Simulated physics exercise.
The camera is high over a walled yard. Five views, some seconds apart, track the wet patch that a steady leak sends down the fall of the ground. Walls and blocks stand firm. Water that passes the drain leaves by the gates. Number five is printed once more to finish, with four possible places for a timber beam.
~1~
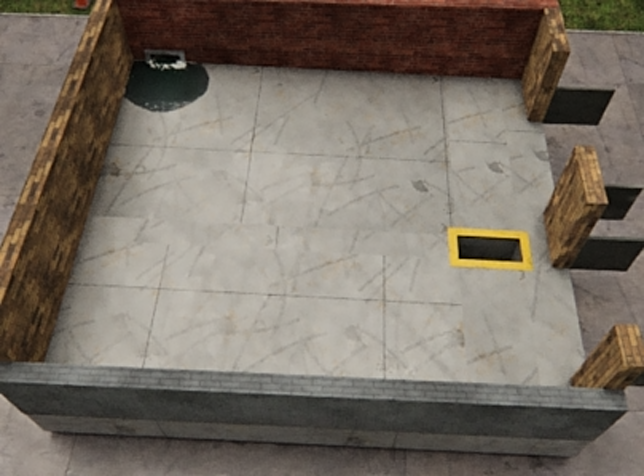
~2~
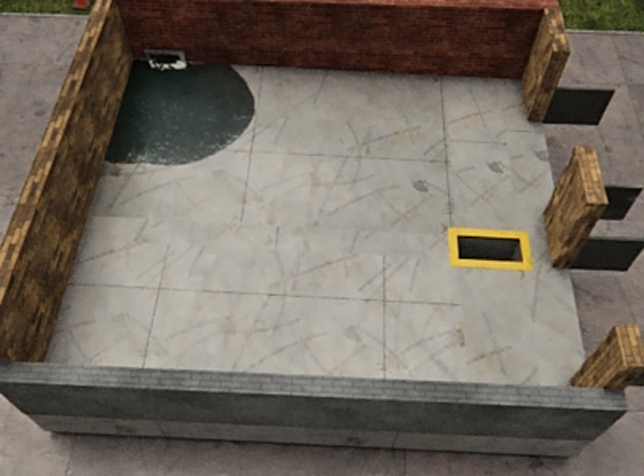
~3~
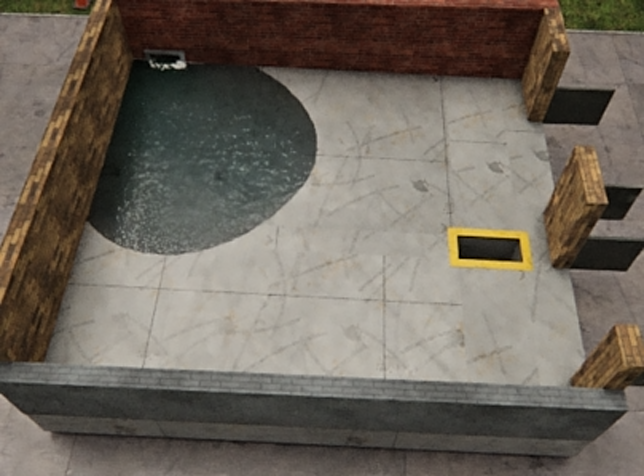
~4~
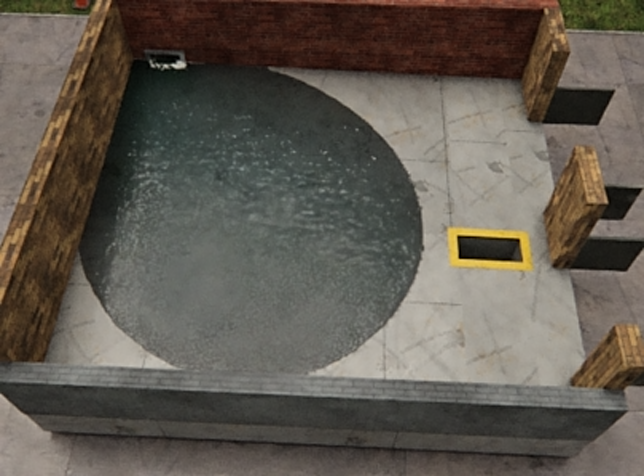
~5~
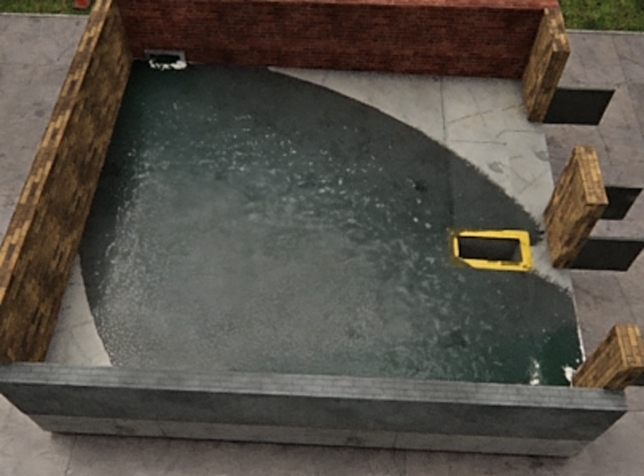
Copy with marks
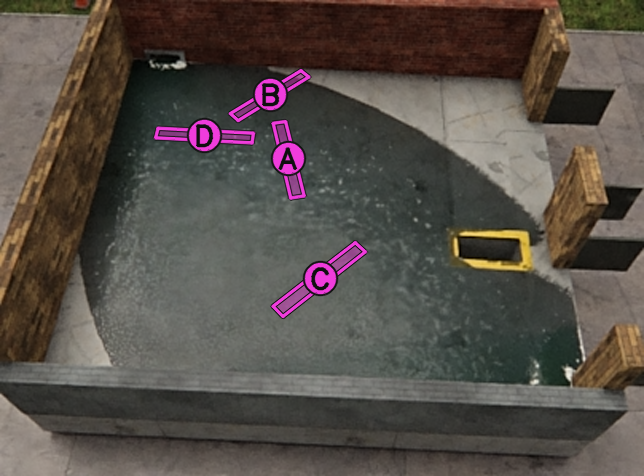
At the start, a small dark pool of water lies below an opening in the far left corner of a walled yard. It spreads in a widening rounded sheet across the pale paving toward the near wall, then extends right, surrounding the yellow-rimmed gully, entering it, and reaching the near right corner.
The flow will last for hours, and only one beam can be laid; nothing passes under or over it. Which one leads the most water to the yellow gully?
Choose C.
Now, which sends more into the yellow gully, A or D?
D.
On the marked copy, A from (279, 122) to (297, 196); B from (234, 117) to (304, 73); C from (278, 311) to (360, 247); D from (156, 133) to (252, 137).
With A, about 8 % of the stream runs into the yellow gully, about 92 % out by the gates.
With B, about 10 % of the stream runs into the yellow gully, about 90 % out by the gates.
With C, about 26 % of the stream runs into the yellow gully, about 74 % out by the gates.
With D, about 16 % of the stream runs into the yellow gully, about 84 % out by the gates.
